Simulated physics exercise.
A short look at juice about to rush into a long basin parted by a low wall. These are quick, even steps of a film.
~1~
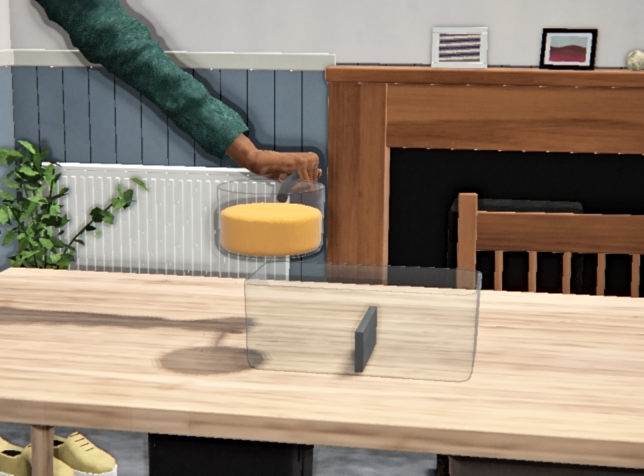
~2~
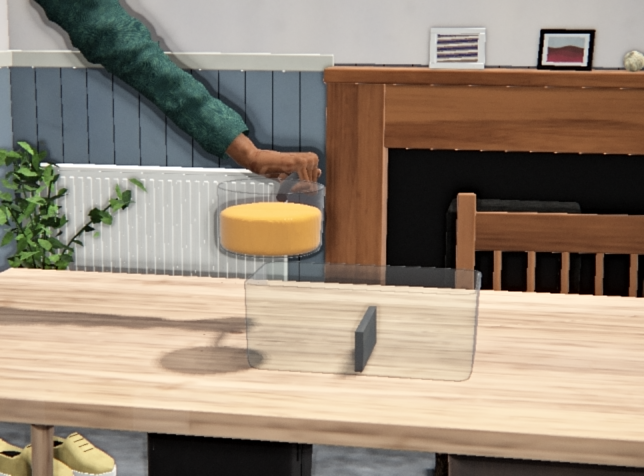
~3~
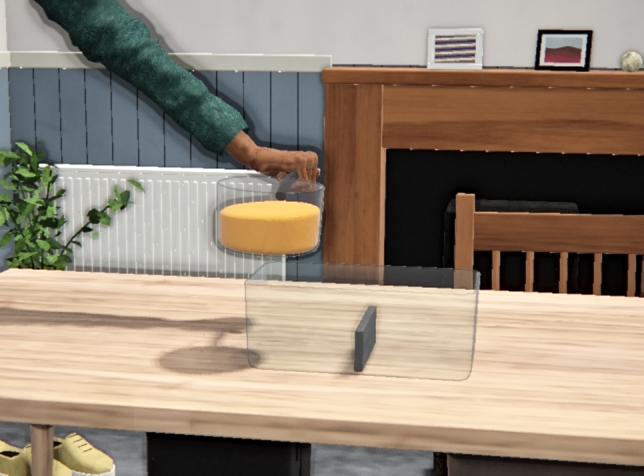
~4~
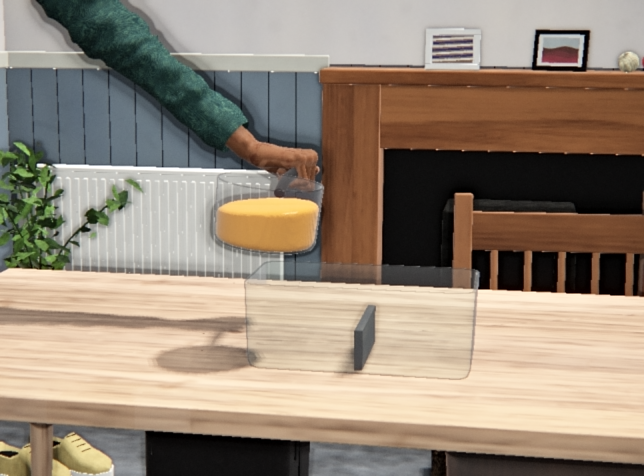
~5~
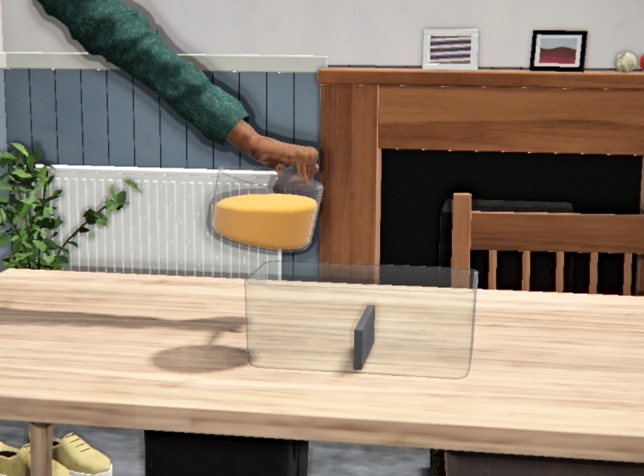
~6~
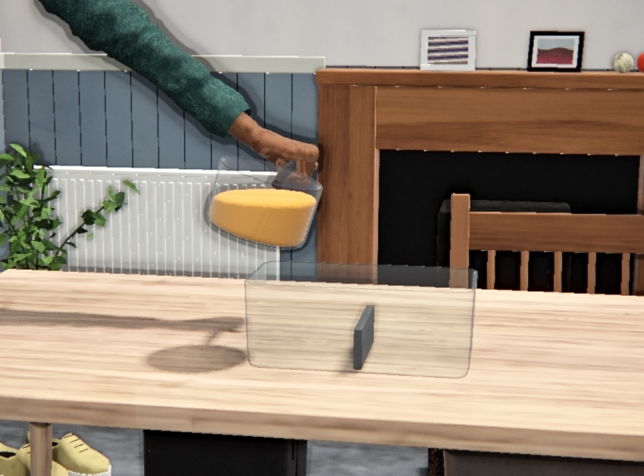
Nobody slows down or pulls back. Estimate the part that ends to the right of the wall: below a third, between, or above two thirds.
It comes to above two thirds.
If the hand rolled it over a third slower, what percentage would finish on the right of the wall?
About 95 per cent.
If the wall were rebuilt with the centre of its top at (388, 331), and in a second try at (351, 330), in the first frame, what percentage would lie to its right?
Roughly 75 per cent, and 90 per cent.
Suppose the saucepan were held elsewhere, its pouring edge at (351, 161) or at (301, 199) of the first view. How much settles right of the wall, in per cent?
Near 85 % and 70 %.
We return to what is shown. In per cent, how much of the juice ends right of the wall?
Near 90 %.
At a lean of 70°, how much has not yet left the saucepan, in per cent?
Roughly 75 in a hundred.
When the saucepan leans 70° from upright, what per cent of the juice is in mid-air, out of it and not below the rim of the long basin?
Near 25 %.
A moment on, the saucepan is tipped part way and 76 per cent is still to pour, 1 is left of the wall and 0 right of it.
Next, the saucepan is tipped on its side and 19 per cent is still to pour, 2 is left of the wall and 54 right of it.
Then the saucepan is tipped right over and 2 per cent is still to pour, 5 is left of the wall and 87 right of it.
Later the saucepan is tipped right over and 0 per cent is still to pour, 6 is left of the wall and 92 right of it.
At rest 7 per cent lies left of the wall, 92 right of it and 2 outside.
